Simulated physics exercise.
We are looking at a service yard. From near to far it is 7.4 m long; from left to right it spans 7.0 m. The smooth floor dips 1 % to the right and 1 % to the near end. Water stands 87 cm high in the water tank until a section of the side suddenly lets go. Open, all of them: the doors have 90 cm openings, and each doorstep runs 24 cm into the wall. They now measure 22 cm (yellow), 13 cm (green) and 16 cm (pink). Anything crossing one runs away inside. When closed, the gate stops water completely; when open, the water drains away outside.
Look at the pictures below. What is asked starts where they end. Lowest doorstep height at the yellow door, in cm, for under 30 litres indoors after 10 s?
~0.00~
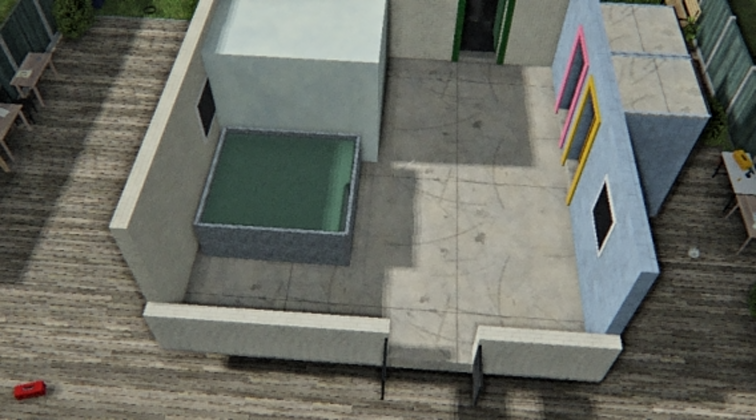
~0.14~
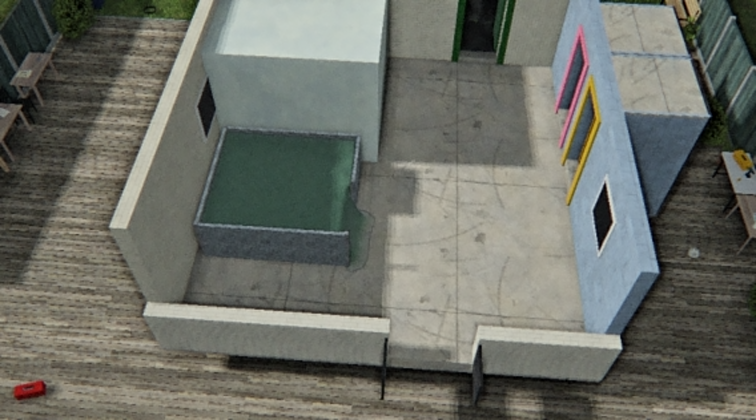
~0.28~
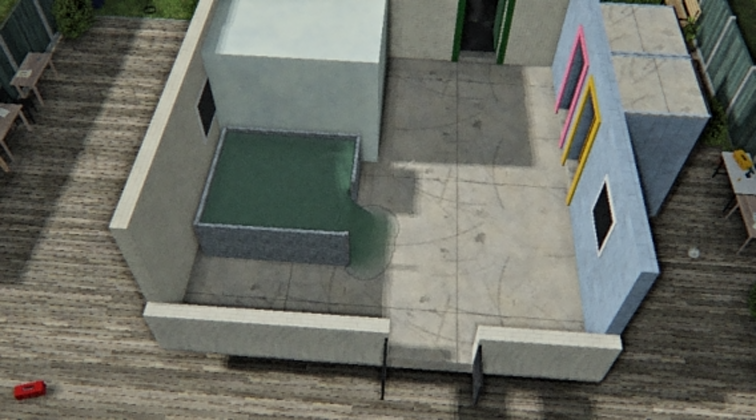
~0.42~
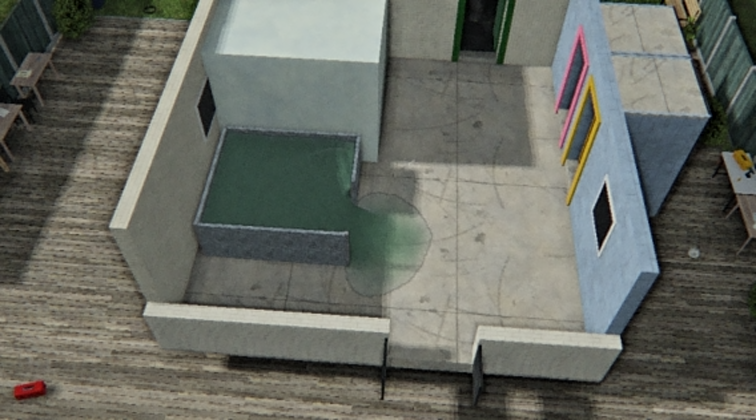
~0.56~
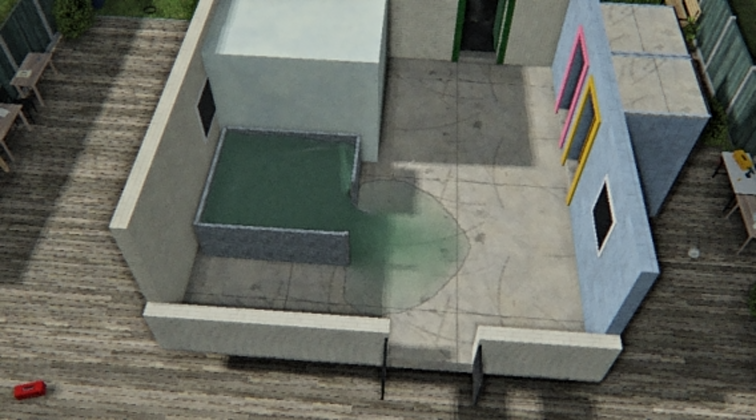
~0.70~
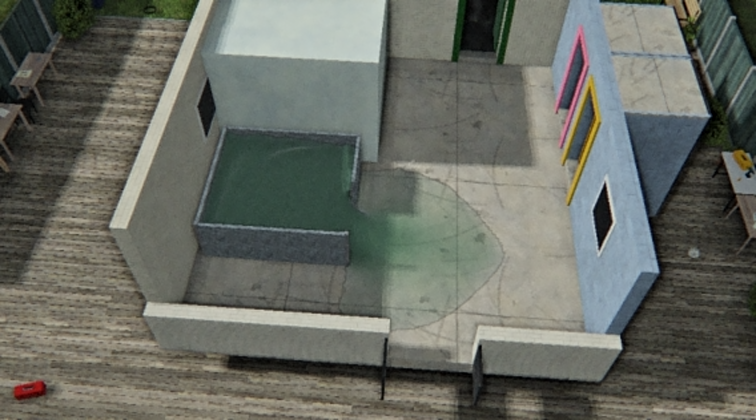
I would say 18 cm.
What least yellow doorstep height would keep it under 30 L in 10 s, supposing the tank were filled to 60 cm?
I'd say close to 11.5 cm.
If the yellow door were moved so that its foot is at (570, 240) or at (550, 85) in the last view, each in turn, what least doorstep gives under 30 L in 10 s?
You'd want roughly 28 cm there first, then roughly 16 cm.
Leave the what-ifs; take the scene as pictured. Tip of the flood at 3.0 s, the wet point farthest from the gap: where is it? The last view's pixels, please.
Lab note: Front tip approx. (546, 72).
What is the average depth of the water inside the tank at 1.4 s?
It averages close to 63 centimetres.
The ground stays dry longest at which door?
That one's the green door.
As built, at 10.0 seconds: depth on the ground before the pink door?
Lab note: Depth approx. 15.0 cm.
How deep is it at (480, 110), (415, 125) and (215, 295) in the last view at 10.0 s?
The depths come to about 12, 11 and 0 cm.
After 1.4 s water covers 45 % of the floor, deepest (52 cm) near (355, 244); it has not reached the yellow door.
After 3.0 s water covers 55 % of the floor, deepest (44 cm) near (494, 352); 24 cm at the yellow door, 6 litres in over its 22 cm doorstep.
After 10.0 s water covers 85 % of the floor, deepest (17 cm) near (483, 341); 12 cm at the yellow door, 8 litres in over its 22 cm doorstep.
At the yellow door as built, the water arrived by 1.5 s and peaked near 28 cm at 2.4 s.
With a doorstep of 16.5 cm, 48 litres would have come in within the 10 s; with 22.5 cm, 7 litres. So under 30 litres takes about 18 cm.
